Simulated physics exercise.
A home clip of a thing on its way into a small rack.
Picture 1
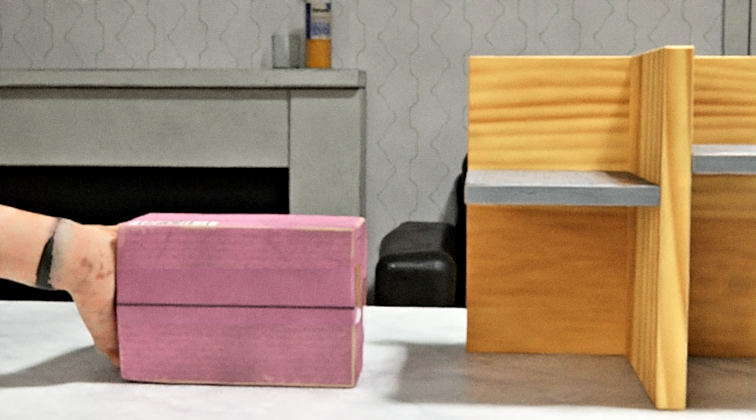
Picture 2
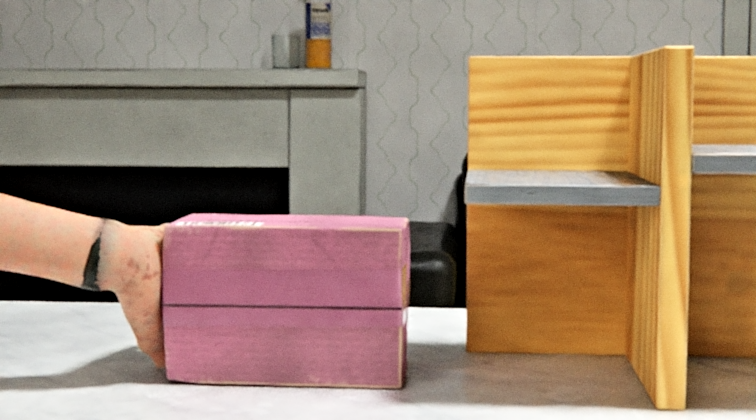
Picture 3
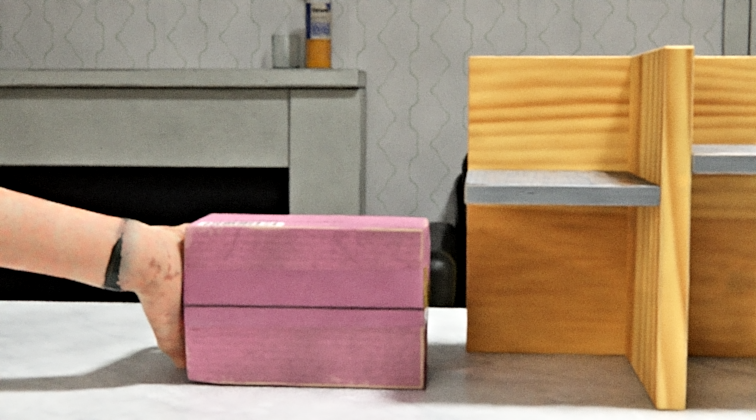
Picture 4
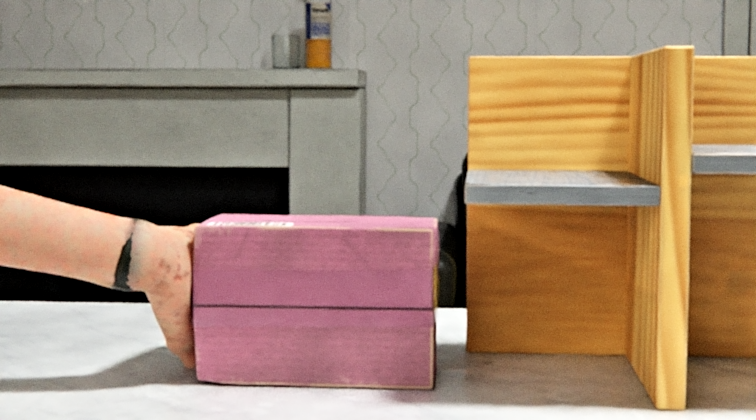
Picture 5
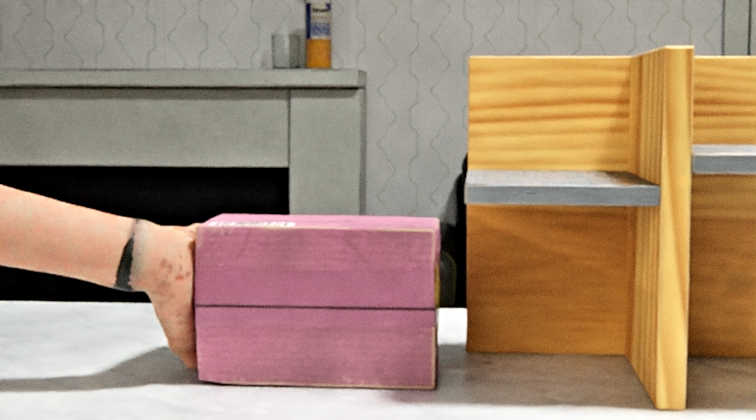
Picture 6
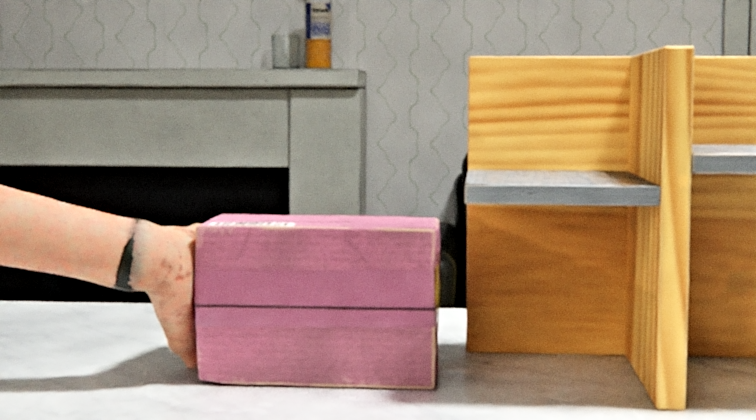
A pink box was pushed to the right across a pale tabletop by a hand at its left side, slowing until it barely moved, with a gap still between it and the wooden rack.
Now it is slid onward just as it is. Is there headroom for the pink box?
In the end the pink box clears the shelf.
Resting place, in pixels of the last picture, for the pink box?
Its middle is close to (502, 301).
Then, 0.42 s past the last view, pink box sliding up to the opening near (388, 299).
Finally, the pink box goes under, near (503, 301).
